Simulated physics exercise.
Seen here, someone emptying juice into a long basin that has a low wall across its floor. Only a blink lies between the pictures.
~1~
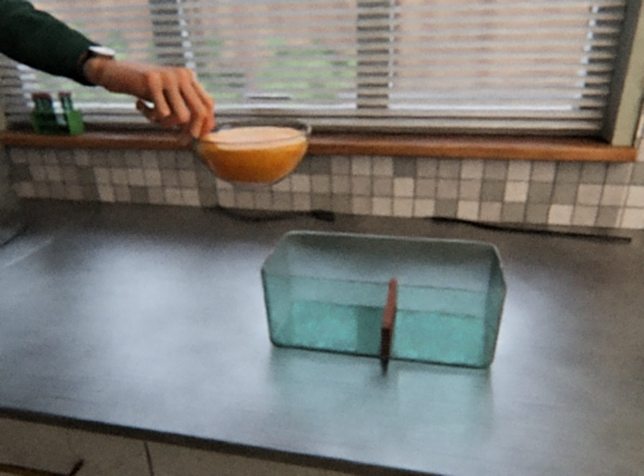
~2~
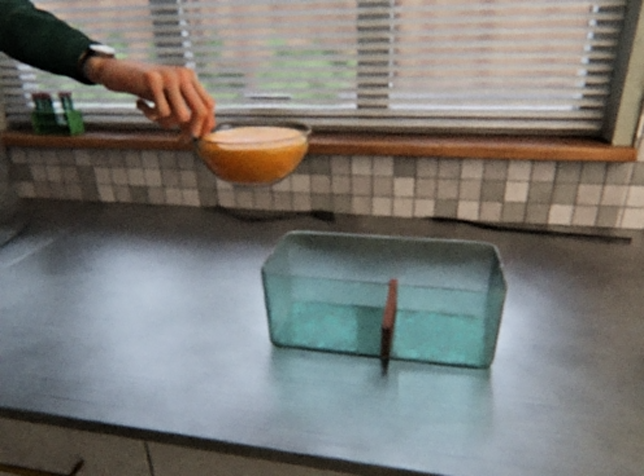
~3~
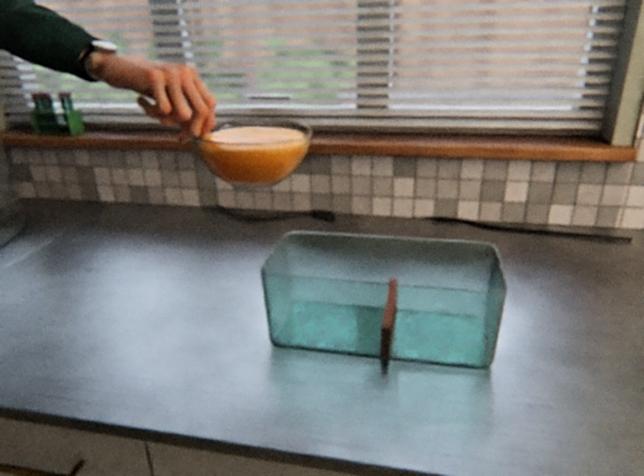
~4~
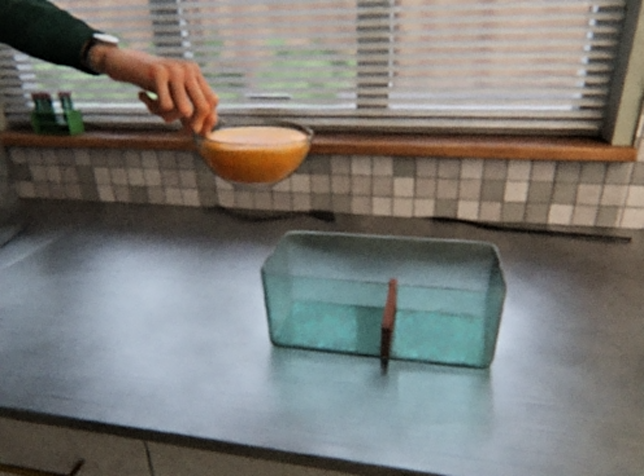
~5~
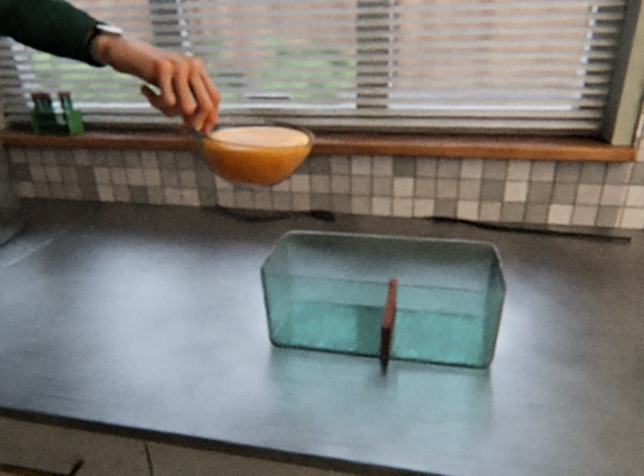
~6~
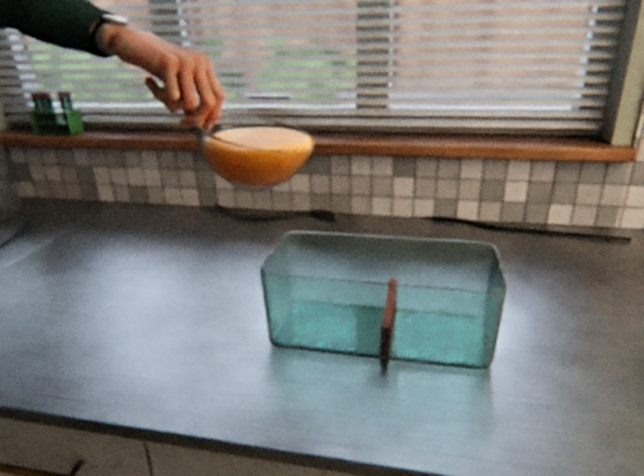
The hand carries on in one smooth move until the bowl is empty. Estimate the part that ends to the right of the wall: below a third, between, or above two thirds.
The share right of the wall is not even a third.
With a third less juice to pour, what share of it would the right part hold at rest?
Close to 5 per cent.
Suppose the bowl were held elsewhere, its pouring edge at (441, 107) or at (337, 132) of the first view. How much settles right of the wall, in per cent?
Near 75 % and 45 %.
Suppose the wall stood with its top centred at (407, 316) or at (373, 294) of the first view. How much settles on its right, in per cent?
Near 20 % and 20 %.
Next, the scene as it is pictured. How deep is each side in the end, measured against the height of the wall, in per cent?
Left: 60 %. Right: 0 %.
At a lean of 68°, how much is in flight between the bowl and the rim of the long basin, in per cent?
Close to 35 per cent.
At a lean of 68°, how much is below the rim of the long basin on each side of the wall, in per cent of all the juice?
The left part 35 per cent, the right part 0.
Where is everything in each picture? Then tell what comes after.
It leans 0°; its right rim is at (309, 133); the juice meets the walls at (203, 136) and (307, 139); the long basin's rim runs from (274, 252) to (501, 267); the wall's top is at (390, 302), in the first frame.
It leans 1°; its right rim is at (309, 133); the juice meets the walls at (203, 136) and (307, 139), in the second frame.
It leans 2°; its right rim is at (310, 135); the juice meets the walls at (203, 136) and (308, 139), in the third frame.
It leans 5°; its right rim is at (310, 138); the juice meets the walls at (205, 135) and (308, 141), in the fourth frame.
It leans 9°; its right rim is at (311, 142); the juice meets the walls at (206, 135) and (310, 141), in the fifth frame.
It leans 13°; its right rim is at (312, 147); the juice meets the walls at (208, 136) and (313, 142), in the sixth frame.
A moment on, the bowl is tipped part way and 30 per cent is still to pour, 35 is left of the wall and 0 right of it.
Next, the bowl is tipped right over and 0 per cent is still to pour, 96 is left of the wall and 2 right of it.
Then the bowl is tipped right over and 0 per cent is still to pour, 97 is left of the wall and 2 right of it.
Later the bowl is tipped right over and 0 per cent is still to pour, 97 is left of the wall and 2 right of it.
Finally, 97 per cent lies left of the wall, 2 right of it and 1 outside.
